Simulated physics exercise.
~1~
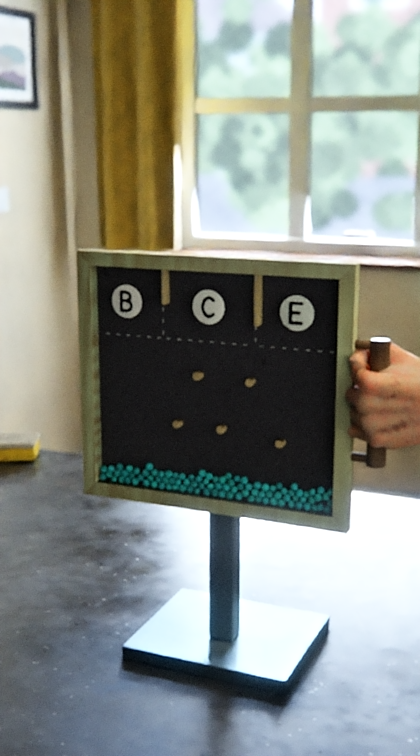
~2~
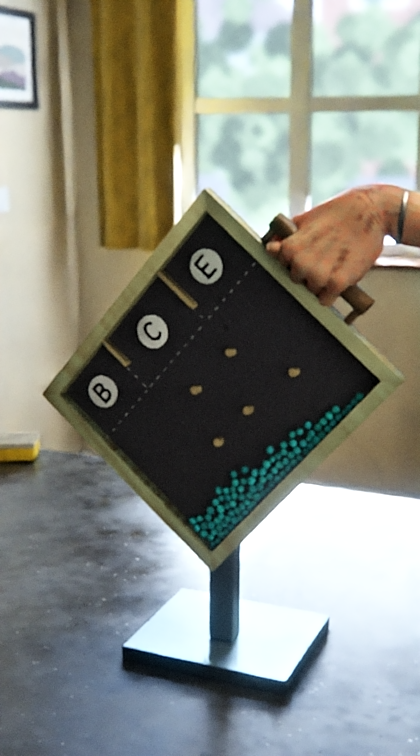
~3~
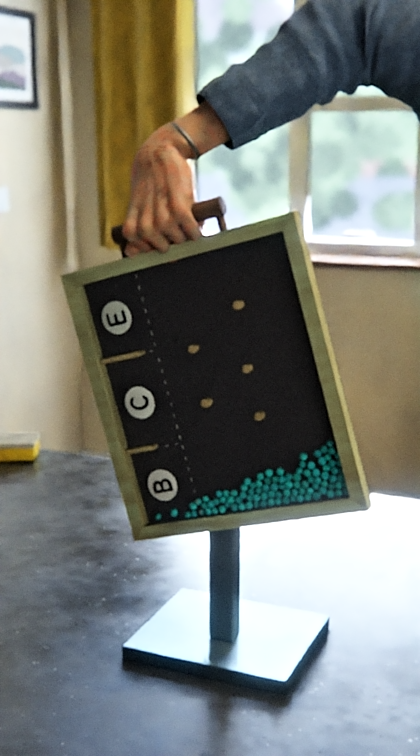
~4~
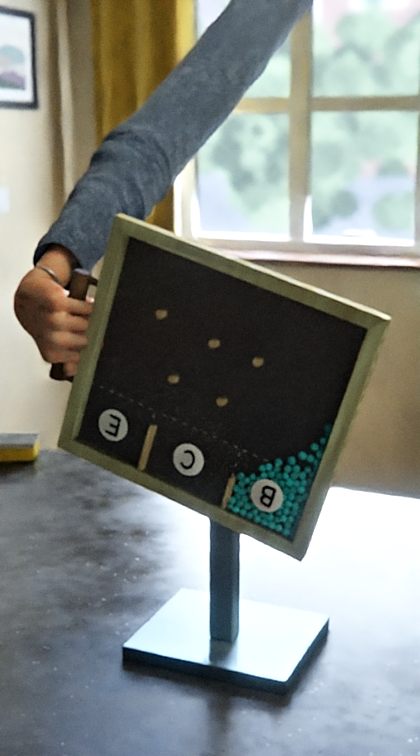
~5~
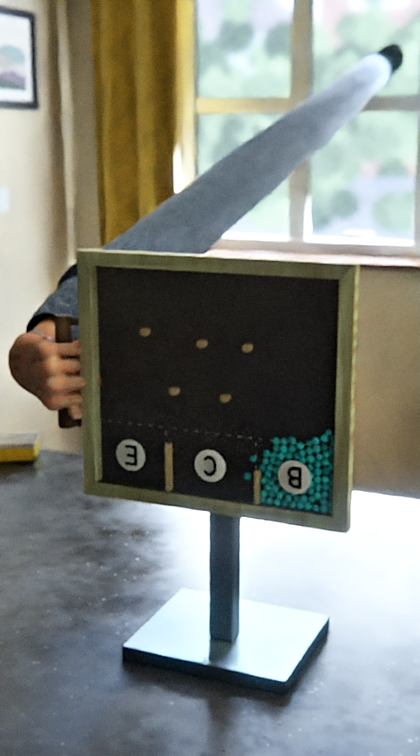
A framed dark case of small turquoise beads on a stand is turned anticlockwise by a hand until it is upside down; the beads slide along the lower edges to the right and end up heaped mostly in pocket B, leaving C and E practically empty.
